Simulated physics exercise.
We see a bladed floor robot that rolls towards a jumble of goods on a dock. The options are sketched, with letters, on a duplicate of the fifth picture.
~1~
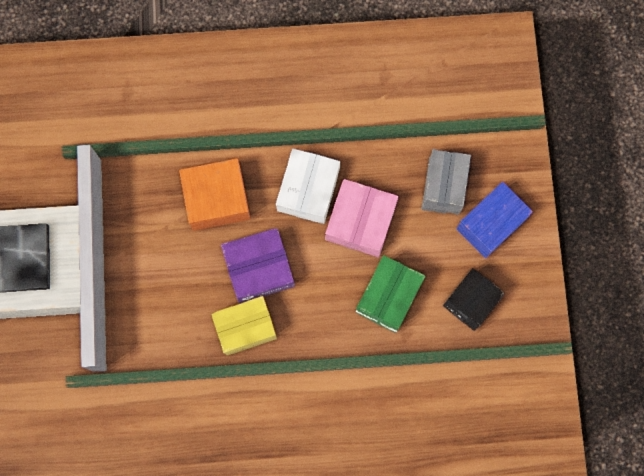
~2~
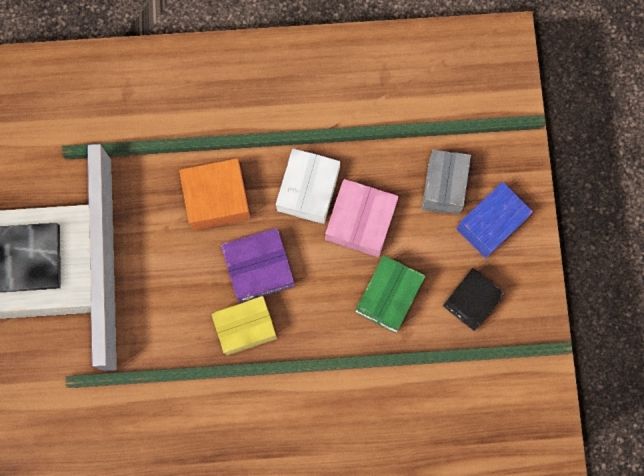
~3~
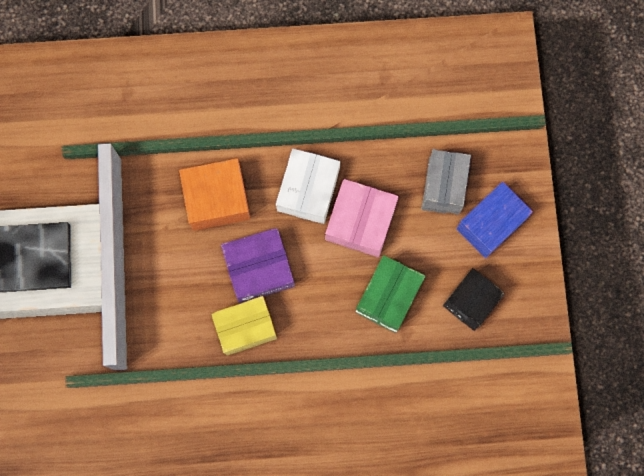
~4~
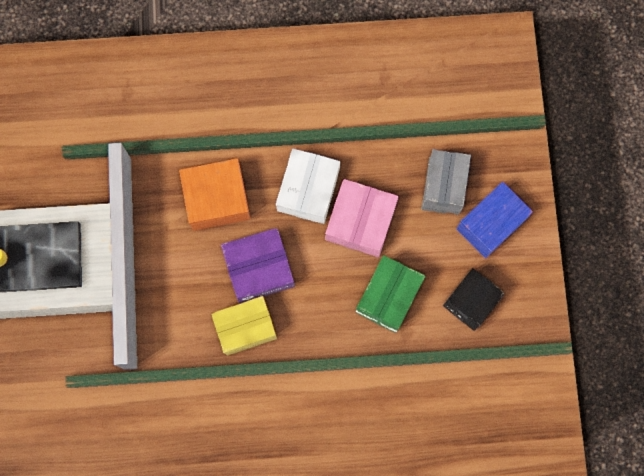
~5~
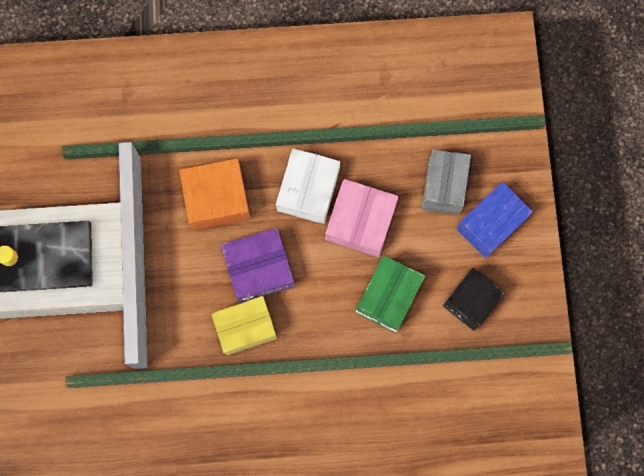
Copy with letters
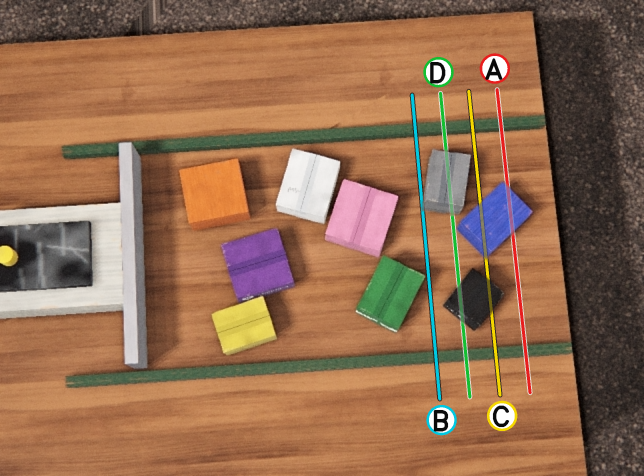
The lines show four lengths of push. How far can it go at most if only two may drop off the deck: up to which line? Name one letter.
As far as mark B.
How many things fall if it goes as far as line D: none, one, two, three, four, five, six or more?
By then, three.
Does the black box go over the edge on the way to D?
By then, yes.
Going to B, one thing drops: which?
It is the blue crate.
On the copy, A at (513, 236); B at (426, 242); C at (484, 238); D at (455, 240).
On B. First, robot (158, 249); yellow box (276, 327); white parcel (326, 181).
Then, robot (265, 242); blue crate (501, 220); grey box (473, 174).
Finally, robot (348, 236); blue crate over the edge; grey box (550, 163); one fallen.
By contrast, A drops six; C drops six; D drops three.
